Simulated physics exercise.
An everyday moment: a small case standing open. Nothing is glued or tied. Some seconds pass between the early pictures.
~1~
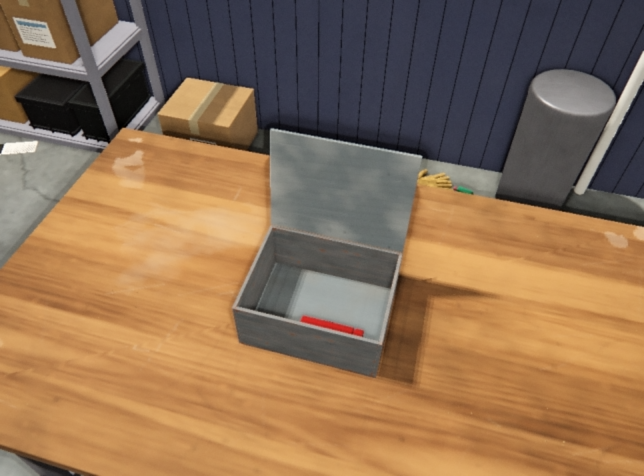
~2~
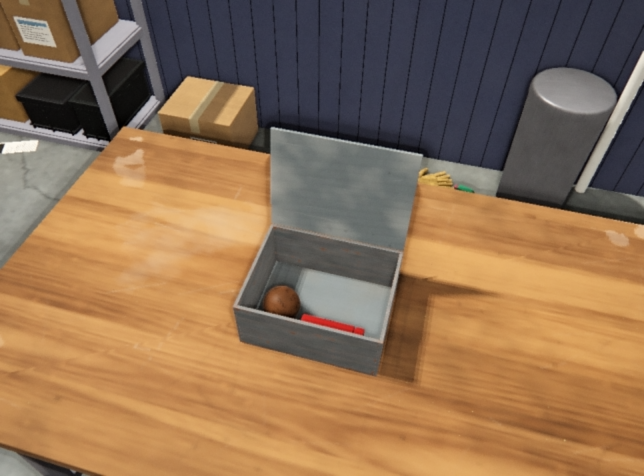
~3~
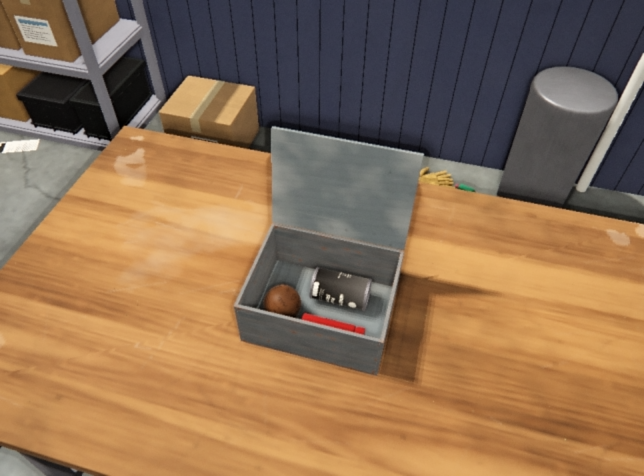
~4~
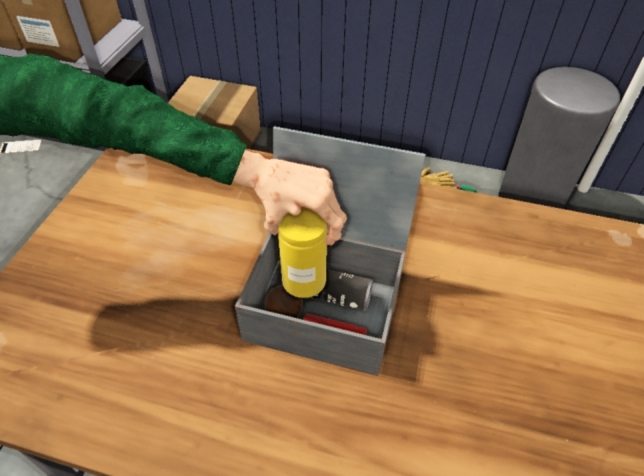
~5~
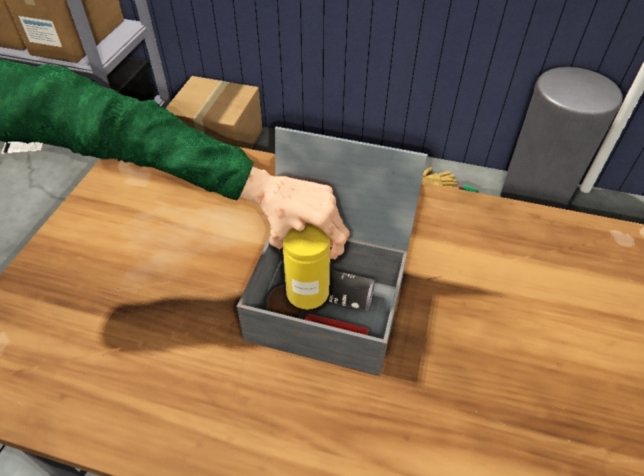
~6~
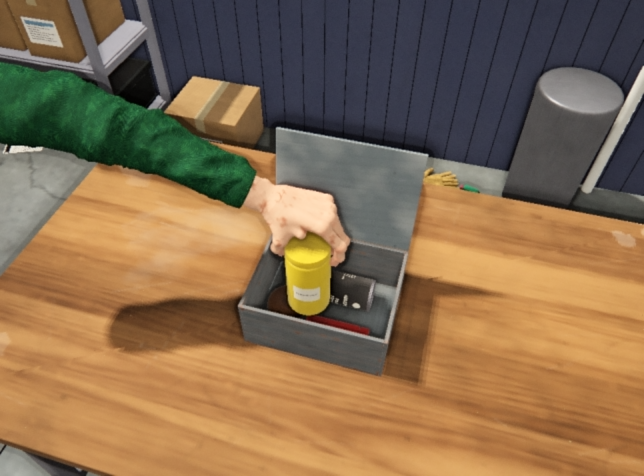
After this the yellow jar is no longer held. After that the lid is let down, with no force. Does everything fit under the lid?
Here the lid closes.
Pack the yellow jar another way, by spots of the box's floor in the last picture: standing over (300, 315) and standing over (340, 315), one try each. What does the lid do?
In the first case it sits on the rim; in the second case it stays ajar.
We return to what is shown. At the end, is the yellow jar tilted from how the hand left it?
The yellow jar ends up tilted.
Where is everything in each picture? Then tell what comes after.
In the first frame, the last thing is not in view yet.
In the second frame, the last thing is not in view yet.
In the third frame, the last thing is not in view yet; black tin (341, 289).
The fourth frame shows coming down; yellow jar (303, 253).
The fifth frame shows coming down; yellow jar (307, 266).
The sixth frame shows in place under the hand; yellow jar (308, 273); black tin (345, 290).
Then, 0.60 s after the last picture, yellow jar on its side near (351, 309); black tin rolled a little; brown ball rolled a little.
Then, 1.80 s after the last picture, lid 47° above the rim; yellow jar on its side near (350, 311); black tin rolled a little; red shaker rolled a little.
At rest, lid shut; tipped over in the box, yellow jar; the other 3 in place. Seen from the same camera at the end, yellow jar near (350, 311).
